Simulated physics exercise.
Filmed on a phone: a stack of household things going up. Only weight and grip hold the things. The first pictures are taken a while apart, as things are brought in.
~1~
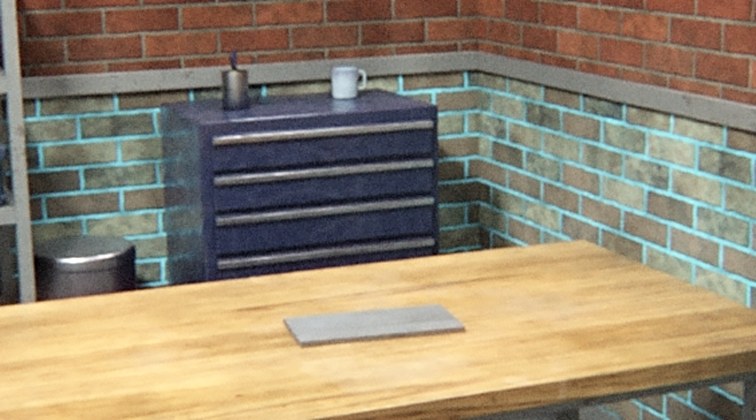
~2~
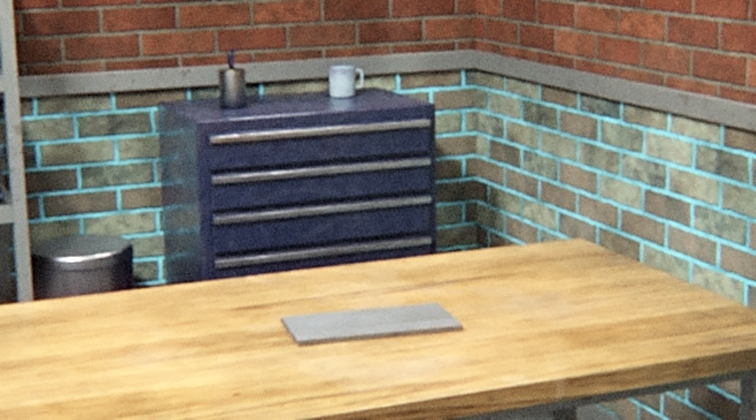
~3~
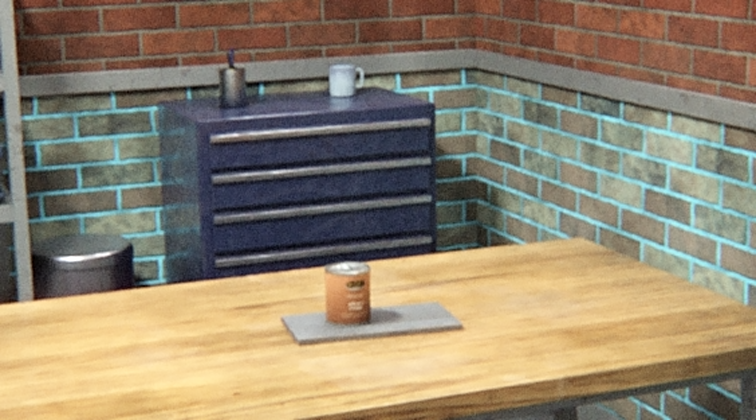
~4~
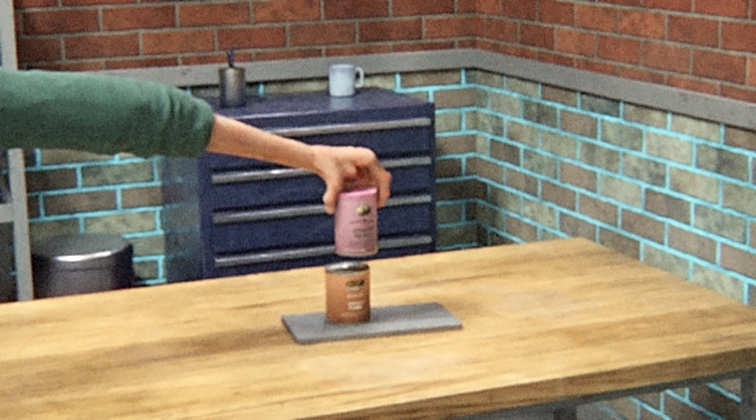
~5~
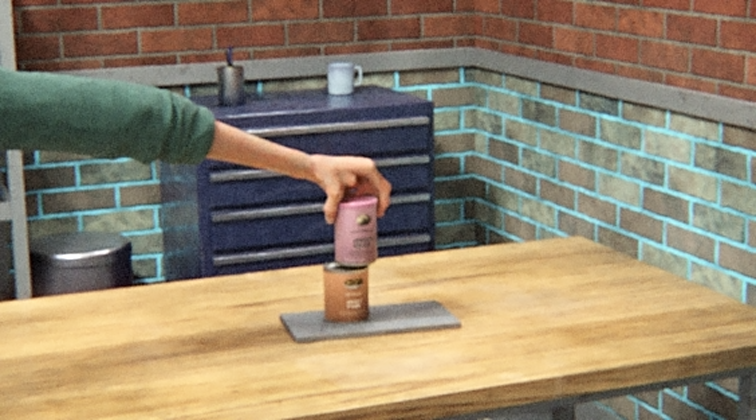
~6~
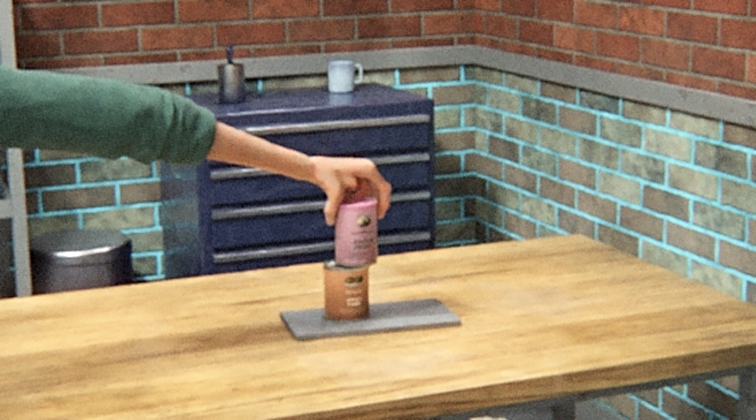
An orange pot appears on the gray board on a wooden table, then a hand reaching in from the left lowers a pink tin onto it and keeps holding the tin, its arm in a green sleeve.
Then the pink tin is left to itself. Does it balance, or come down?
As it turns out, it stays up.
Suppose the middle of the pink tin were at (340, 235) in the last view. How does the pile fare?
Then it holds.
Then, 0.10 s on from there, no change.
Then, 0.40 s on from there, pink tin resting near (356, 232).
In the end, all 3 unmoved. At the end, from the last picture's camera, pink tin near (356, 232). The pile holds.
